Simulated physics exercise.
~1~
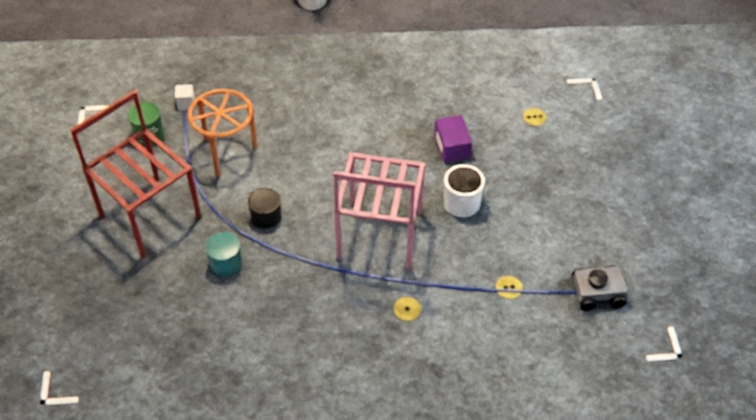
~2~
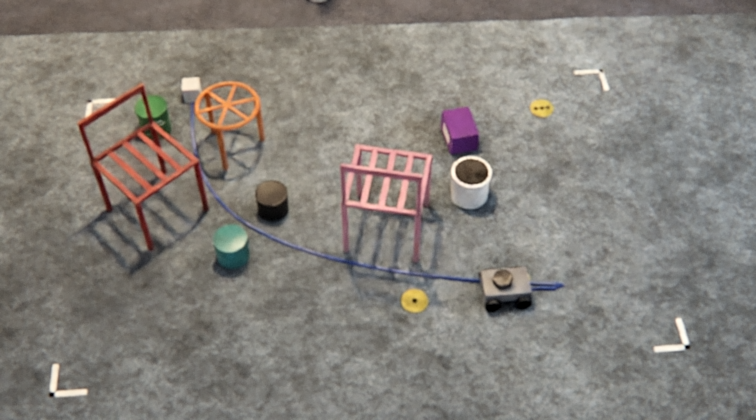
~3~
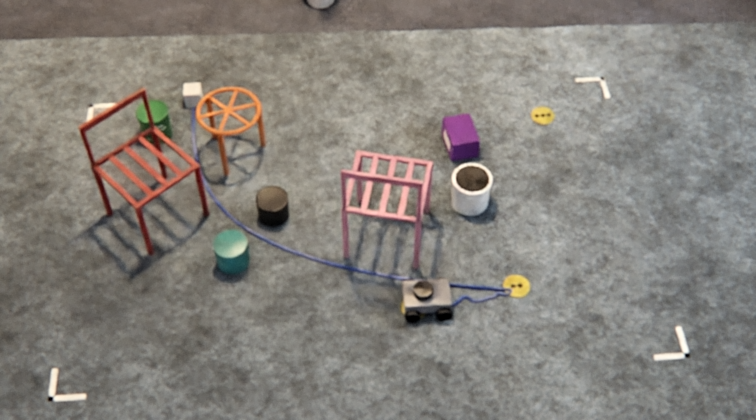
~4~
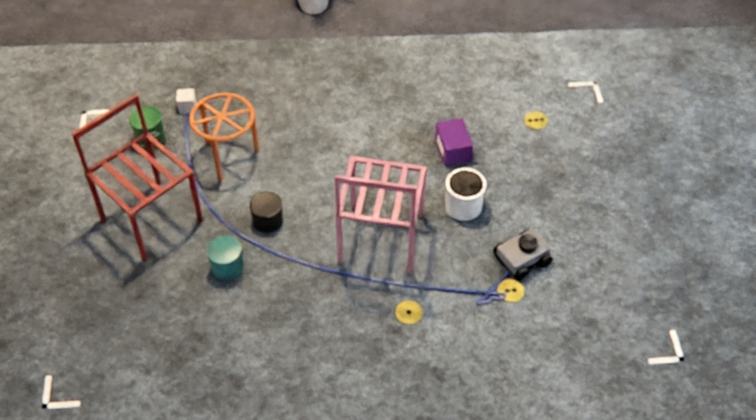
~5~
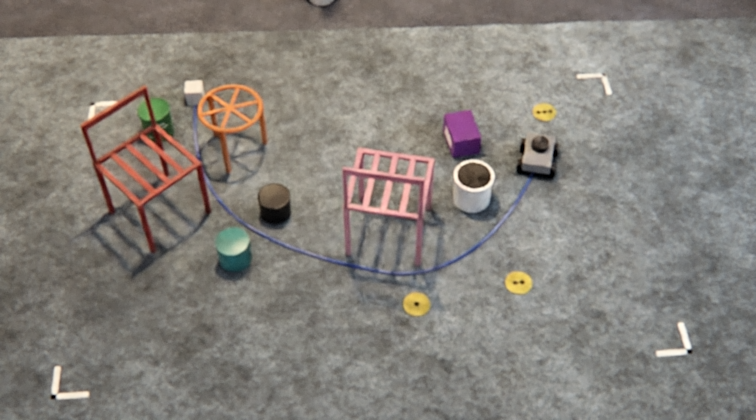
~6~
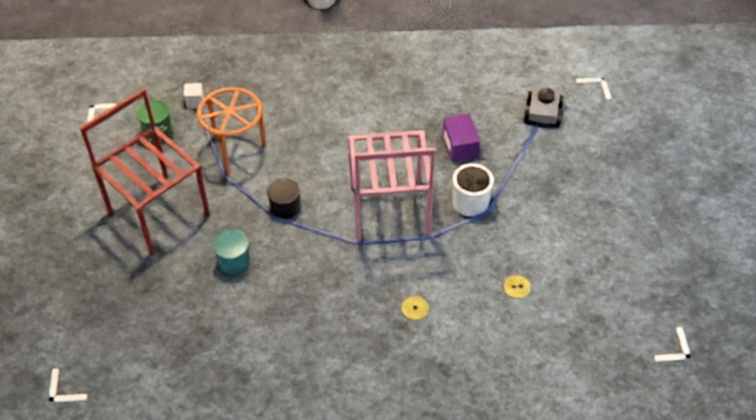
A small grey cart trailing a blue cord rolled left to a yellow mark, doubled back right, then headed up past the white pot to the far mark, and the tightening cord finally shifted the pink chair upward and nudged the black bucket.
